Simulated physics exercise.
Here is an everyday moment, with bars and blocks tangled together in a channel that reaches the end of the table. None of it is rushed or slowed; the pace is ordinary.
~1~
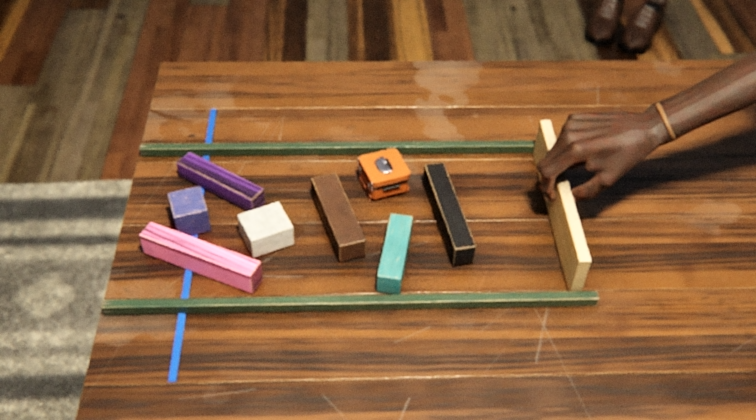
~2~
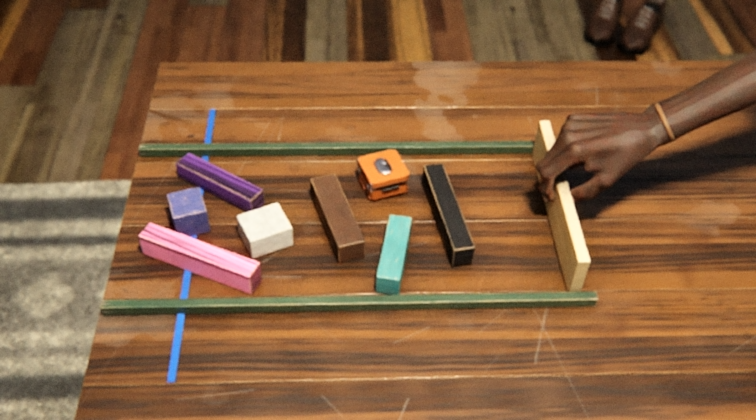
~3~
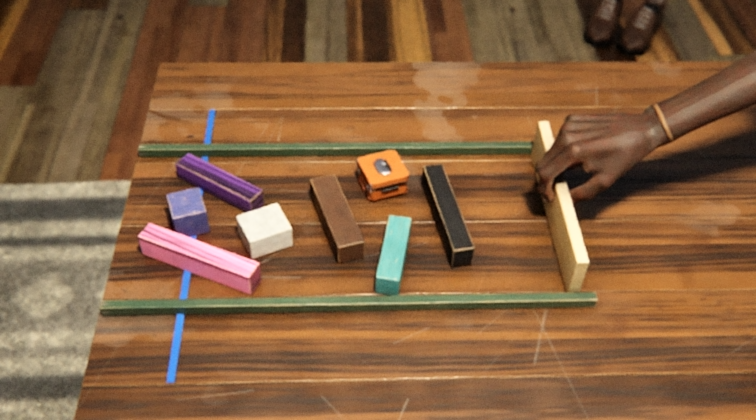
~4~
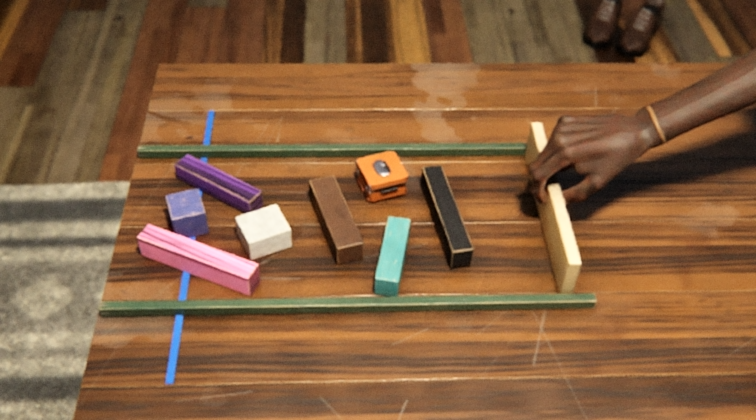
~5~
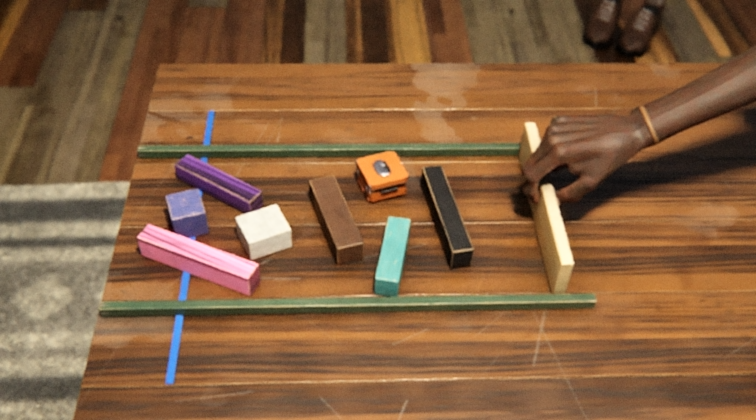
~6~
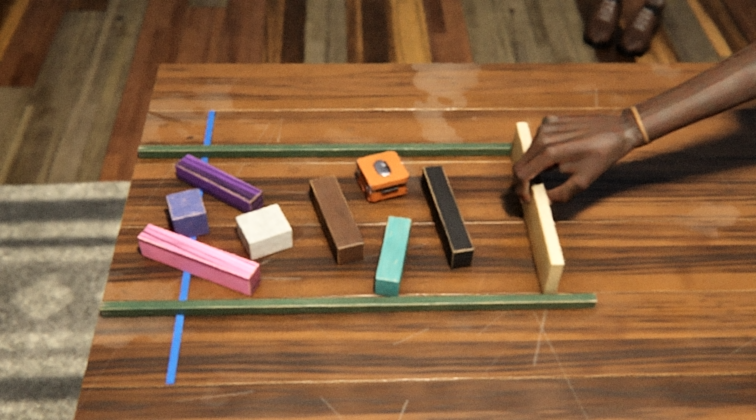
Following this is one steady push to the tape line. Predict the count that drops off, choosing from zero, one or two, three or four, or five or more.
The pieces lost over the edge are three or else four.
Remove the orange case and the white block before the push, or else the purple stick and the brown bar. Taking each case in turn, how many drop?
First 3, second 2.
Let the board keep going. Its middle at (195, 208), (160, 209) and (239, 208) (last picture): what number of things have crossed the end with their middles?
Past-the-end tally - position 1: 4, position 2: 6, position 3: 1.
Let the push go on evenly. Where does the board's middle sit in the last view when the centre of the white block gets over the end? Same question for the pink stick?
Estimated middle: (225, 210), and (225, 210) for the other.
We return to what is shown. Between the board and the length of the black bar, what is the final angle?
Roughly 0°.
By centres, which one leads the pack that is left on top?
Closest at the end: The brown bar.
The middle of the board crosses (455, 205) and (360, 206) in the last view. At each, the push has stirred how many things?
I get 1 at the one place and 5 at the other.
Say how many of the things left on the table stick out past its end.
The count would be 1.
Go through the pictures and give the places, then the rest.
In the first picture, blue block (189, 212); pink stick (201, 257); purple stick (221, 183); board (559, 202); tape (196, 224).
In the second picture, pink stick (200, 258); white block (265, 230).
In the third picture, purple stick (220, 183); orange case (383, 177).
In the fourth picture, blue block (187, 214); board (550, 204).
In the fifth picture, pink stick (199, 260); turquoise bar (393, 256).
In the sixth picture, blue block (188, 214); pink stick (199, 260); purple stick (219, 184); board (534, 205); tape (194, 226).
A little later, none off yet; blue block at rest near (188, 214); pink stick at rest near (199, 260); purple stick at rest near (219, 184).
Next, none off yet; blue block at rest near (185, 214); pink stick at rest near (199, 260); purple stick shifted a little near (206, 185).
Later still, none off yet; blue block shifted well along near (109, 210); pink stick shifted a little near (131, 271); purple stick shifted about its own width near (146, 187).
When it is over, the number that fall off is three or four; down, white block, purple stick, pink stick and blue block.
